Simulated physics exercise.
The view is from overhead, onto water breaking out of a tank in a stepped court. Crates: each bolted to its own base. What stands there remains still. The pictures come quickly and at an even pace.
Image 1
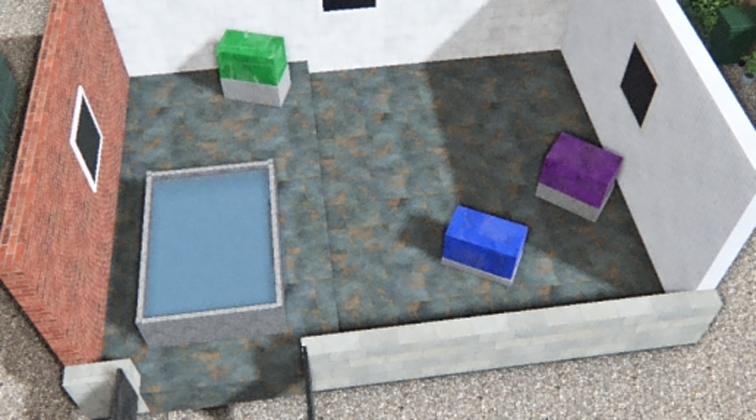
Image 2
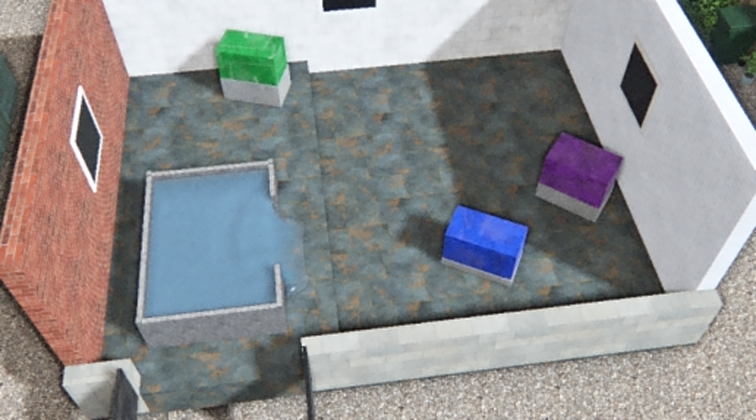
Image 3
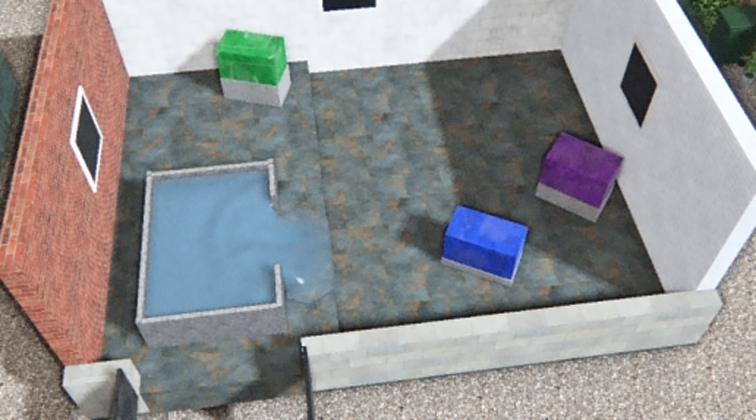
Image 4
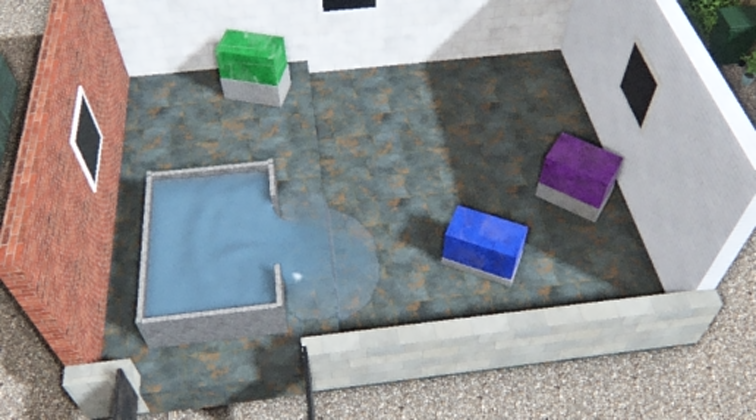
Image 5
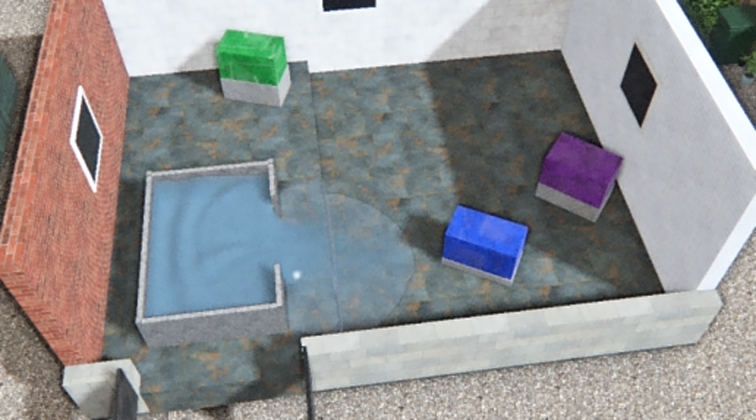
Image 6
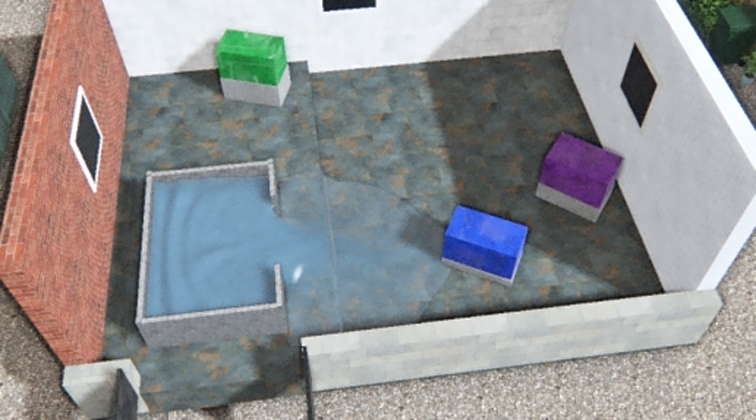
At the start, still blue water fills a walled tank beside a brick wall, with green, blue and purple blocks standing in the court. A gap opens in the tank's right side and water pours out, spreading rightward in a widening, thinning sheet across the dark floor to the blue block.
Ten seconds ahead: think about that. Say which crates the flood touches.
Outcome: The green crate is saved. The blue crate is not saved. The purple crate is saved.
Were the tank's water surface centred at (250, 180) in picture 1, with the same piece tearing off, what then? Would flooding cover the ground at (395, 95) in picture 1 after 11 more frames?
At that place: Dry.
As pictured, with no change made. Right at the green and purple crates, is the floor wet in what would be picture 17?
The green crate is still clear, the purple crate is in the flood.
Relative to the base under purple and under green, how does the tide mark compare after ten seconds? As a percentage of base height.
Around 60 in a hundred for the first and 0 in a hundred for the second.
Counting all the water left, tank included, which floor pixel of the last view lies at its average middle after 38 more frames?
That comes out near (439, 203).
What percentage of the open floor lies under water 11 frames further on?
About 40 percent.
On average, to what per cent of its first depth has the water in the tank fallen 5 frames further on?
68 percent or thereabouts.
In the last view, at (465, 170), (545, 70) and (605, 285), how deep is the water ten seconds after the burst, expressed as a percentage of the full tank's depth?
Approx. values, in order: 14 %, 14 %, 14 %.
A moment on, water covers 25 % of the floor; the green crate not reached, the blue crate water round its plinth, the purple crate water round its plinth.
Next, water covers 40 % of the floor; the green crate not reached, the blue crate water round its plinth, the purple crate water round its plinth.
Then, water covers 55 % of the floor; the green crate not reached, the blue crate water round its plinth, the purple crate water round its plinth.
Later, water covers 65 % of the floor; the green crate not reached, the blue crate water round its plinth, the purple crate water round its plinth.
In the end, water covers 70 % of the floor; the green crate stayed above the water, the blue crate was topped, the purple crate stayed above the water.
